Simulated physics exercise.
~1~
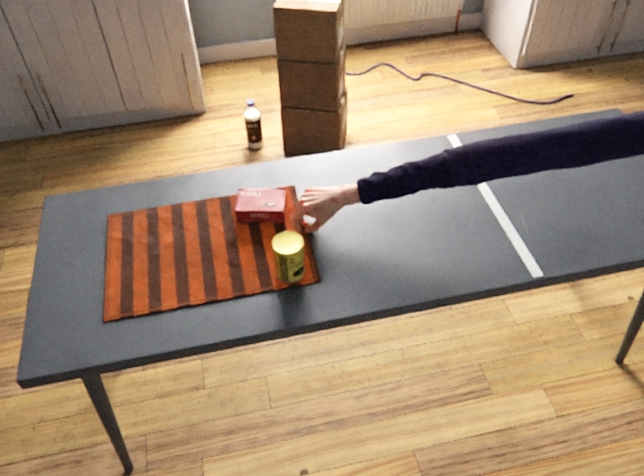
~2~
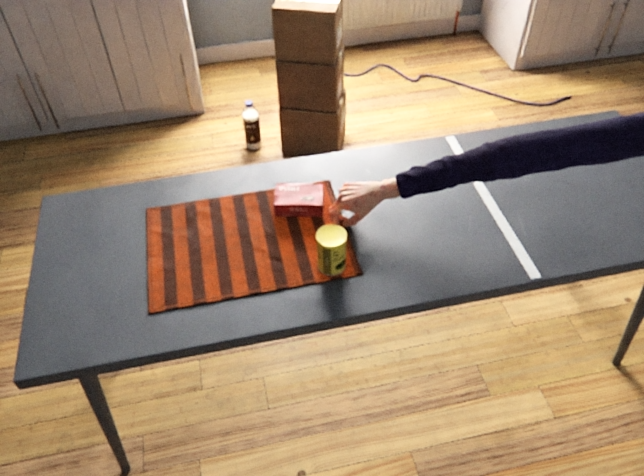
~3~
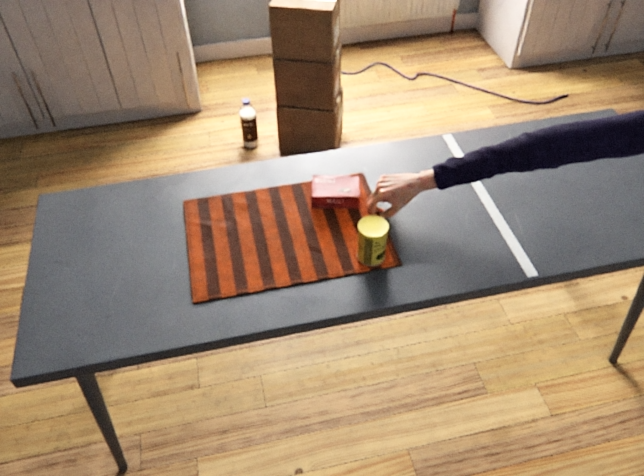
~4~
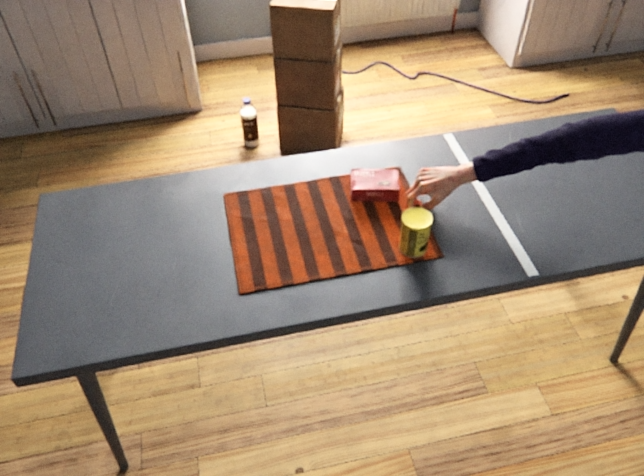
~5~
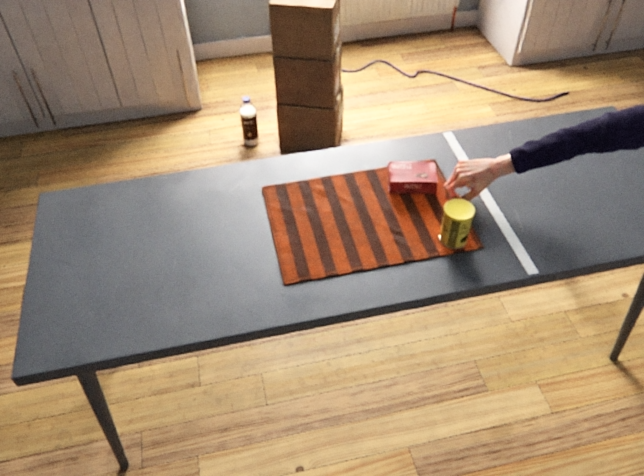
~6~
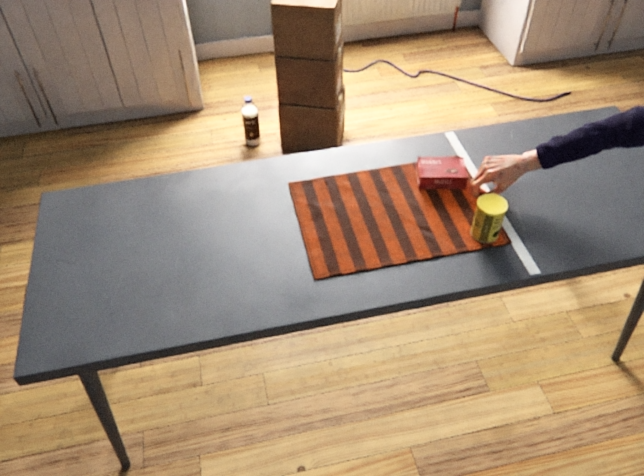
A hand pulled an orange and brown striped cloth to the right across a grey table, carrying a red packet and an upright yellow tin, until its leading edge reached the white tape, with both items still on it.
